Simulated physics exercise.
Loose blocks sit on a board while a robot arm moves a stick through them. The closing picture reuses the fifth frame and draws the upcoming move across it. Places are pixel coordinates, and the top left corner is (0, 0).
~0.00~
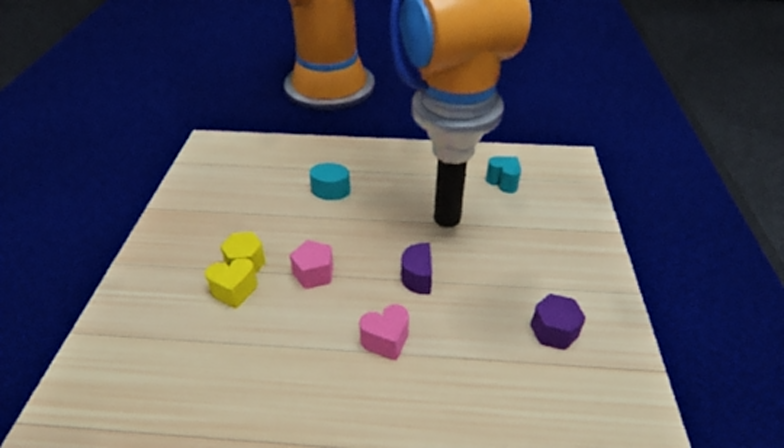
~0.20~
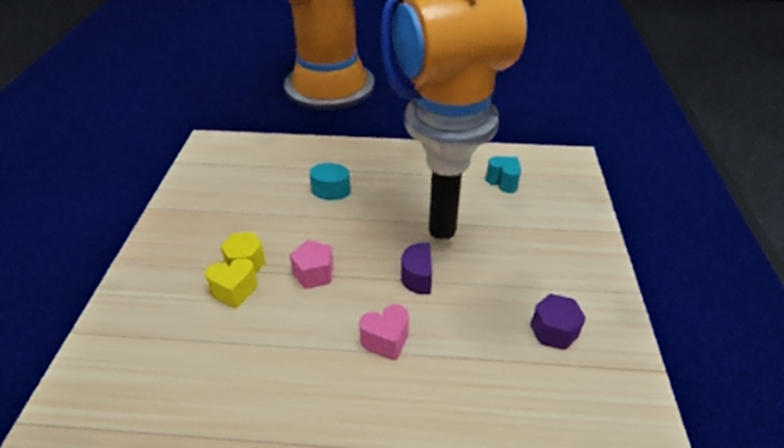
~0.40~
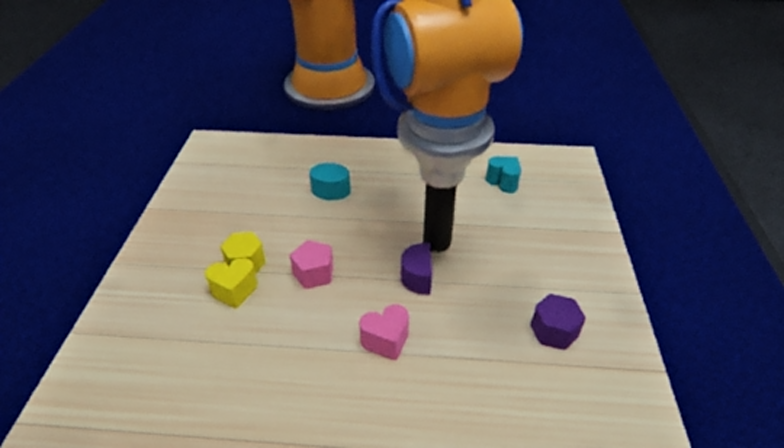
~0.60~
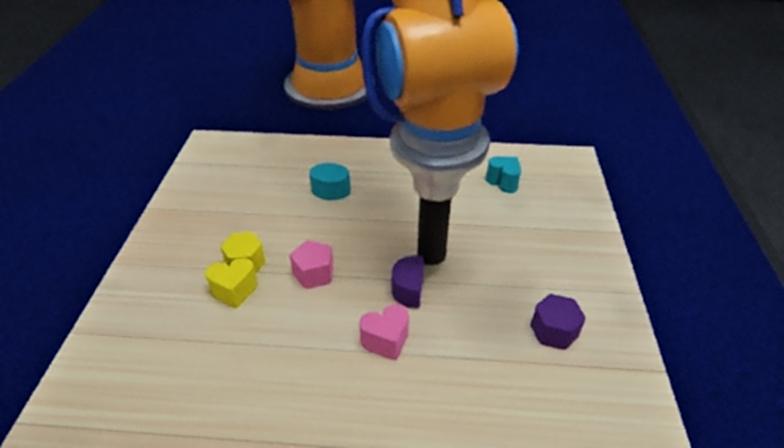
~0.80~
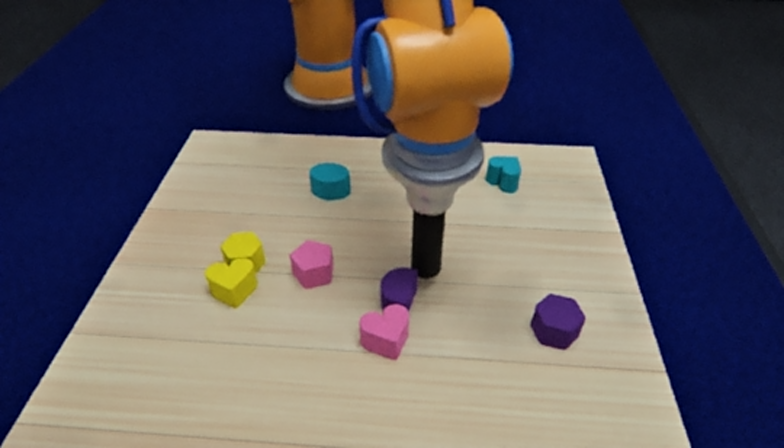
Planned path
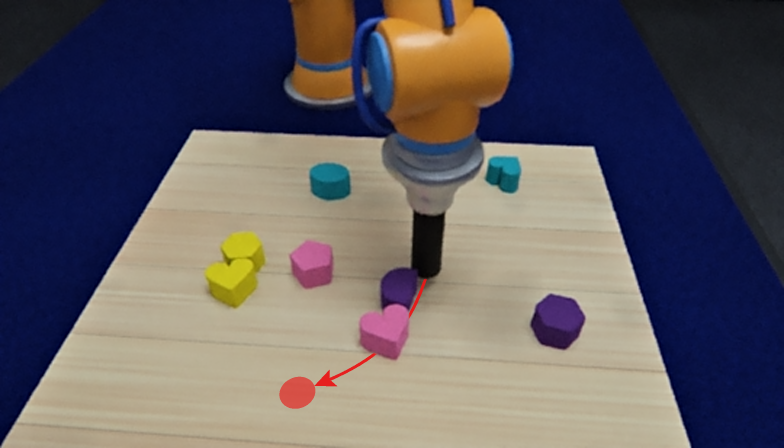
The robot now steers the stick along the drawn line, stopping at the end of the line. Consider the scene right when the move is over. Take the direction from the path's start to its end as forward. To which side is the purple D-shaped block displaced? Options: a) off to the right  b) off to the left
It's a.
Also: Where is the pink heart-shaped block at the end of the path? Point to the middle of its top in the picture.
Near (307, 406).
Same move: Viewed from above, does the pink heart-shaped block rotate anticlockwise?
Final answer: Yes.
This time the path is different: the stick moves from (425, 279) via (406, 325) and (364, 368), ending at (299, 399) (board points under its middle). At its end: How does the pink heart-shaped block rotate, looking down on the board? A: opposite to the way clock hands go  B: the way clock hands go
(A)
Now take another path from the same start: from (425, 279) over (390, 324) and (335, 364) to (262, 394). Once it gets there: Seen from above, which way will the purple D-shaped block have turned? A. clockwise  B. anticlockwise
(B)
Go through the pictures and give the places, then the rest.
Tip of the stick at (447, 220), middles of tops, pink heart-shaped block at (386, 321), purple D-shaped block at (418, 258), in the first frame.
Stick at (442, 232), nothing pushed, in the second frame.
Stick at (437, 244), nothing pushed, in the third frame.
Stick at (432, 256), purple D-shaped block at (409, 271), in the fourth frame.
Stick at (426, 269), pink heart-shaped block at (386, 321), purple D-shaped block at (399, 283), in the fifth frame.
The line goes from (425, 279) over (404, 323) and (361, 364) to (297, 392).
The first path, step by step. One third of the way, stick at (404, 313); pink heart-shaped block at (352, 358), turned 30° anticlockwise; purple D-shaped block at (365, 316), turned 45° clockwise.
Two thirds of the way, stick at (358, 355); pink heart-shaped block at (337, 375), turned 70° anticlockwise; purple D-shaped block at (324, 326), turned 110° clockwise.
At the end, stick at (295, 383); pink heart-shaped block at (307, 406), turned 135° anticlockwise; purple D-shaped block at (312, 329), turned 145° clockwise.
